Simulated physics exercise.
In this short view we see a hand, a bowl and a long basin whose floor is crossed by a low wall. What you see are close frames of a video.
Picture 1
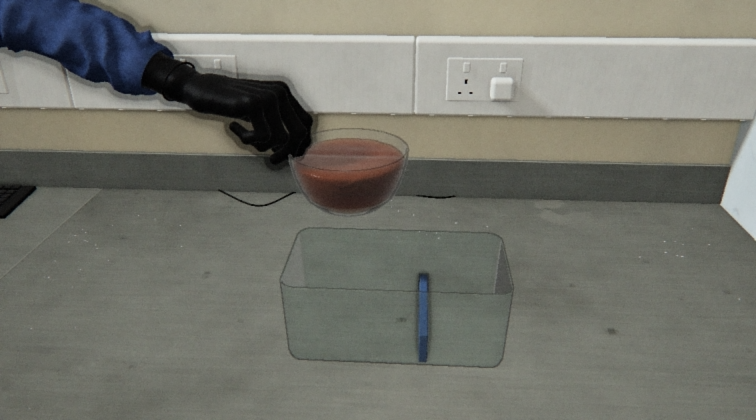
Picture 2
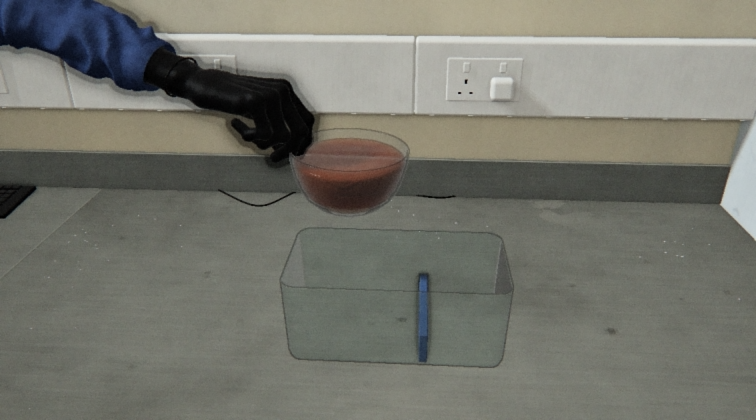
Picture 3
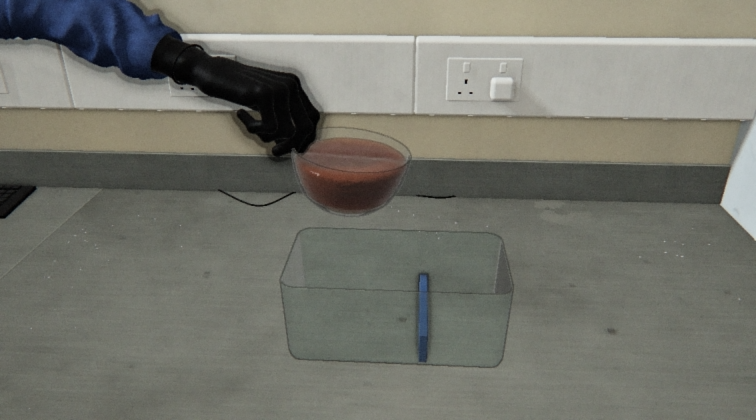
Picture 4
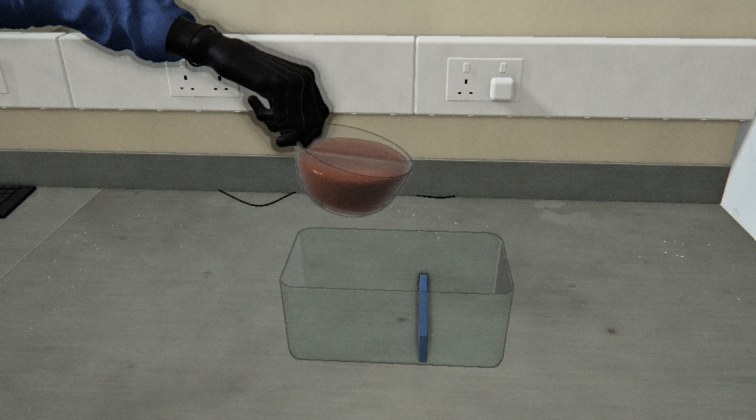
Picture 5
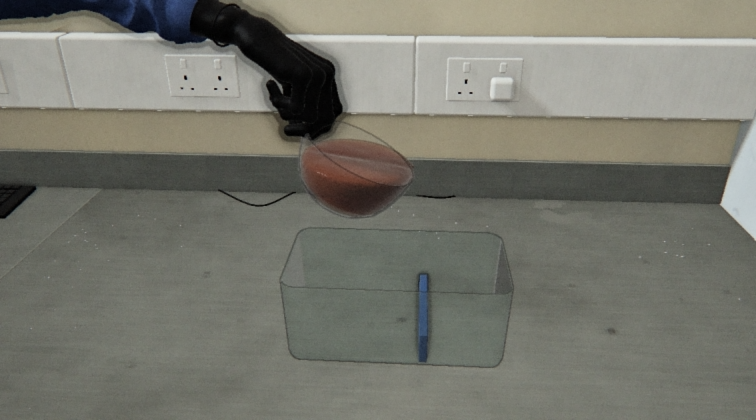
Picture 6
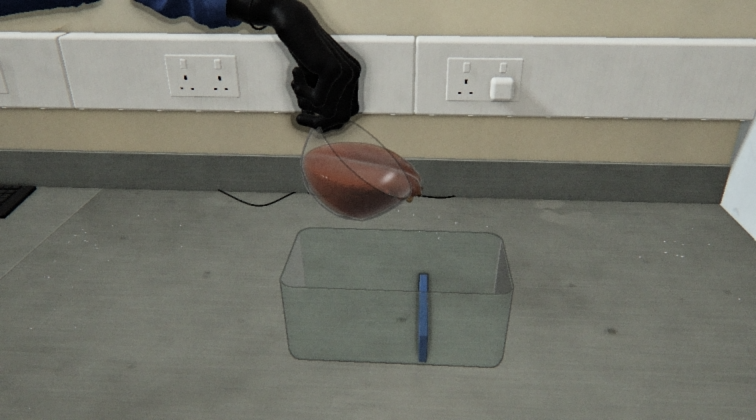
A black-gloved hand held a glass bowl of reddish tea above a long clear basin with a low blue wall across its floor, then tilted it steadily to the right until tea reached the rim.
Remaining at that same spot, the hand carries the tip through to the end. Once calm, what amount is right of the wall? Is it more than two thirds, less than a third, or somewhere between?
Somewhere between a third and two thirds.
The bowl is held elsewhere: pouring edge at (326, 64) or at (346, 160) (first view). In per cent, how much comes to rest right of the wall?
Close to 15 % for the first start and close to 15 % for the second.
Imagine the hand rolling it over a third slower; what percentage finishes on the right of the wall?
Around 65 percent ends up there.
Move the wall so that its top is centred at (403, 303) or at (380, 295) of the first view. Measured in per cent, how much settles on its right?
In turn 65 and 85 in a hundred.
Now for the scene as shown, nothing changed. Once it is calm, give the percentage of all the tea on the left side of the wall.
Roughly 50 in a hundred.
A moment on, the bowl is tipped right over and 5 per cent is still to pour, 18 is left of the wall and 54 right of it.
Next, the bowl is tipped right over and 0 per cent is still to pour, 37 is left of the wall and 41 right of it.
Then the bowl is tipped right over and 0 per cent is still to pour, 45 is left of the wall and 48 right of it.
Later the bowl is tipped right over and 0 per cent is still to pour, 48 is left of the wall and 48 right of it.
In the end 48 per cent lies left of the wall, 48 right of it and 4 outside.
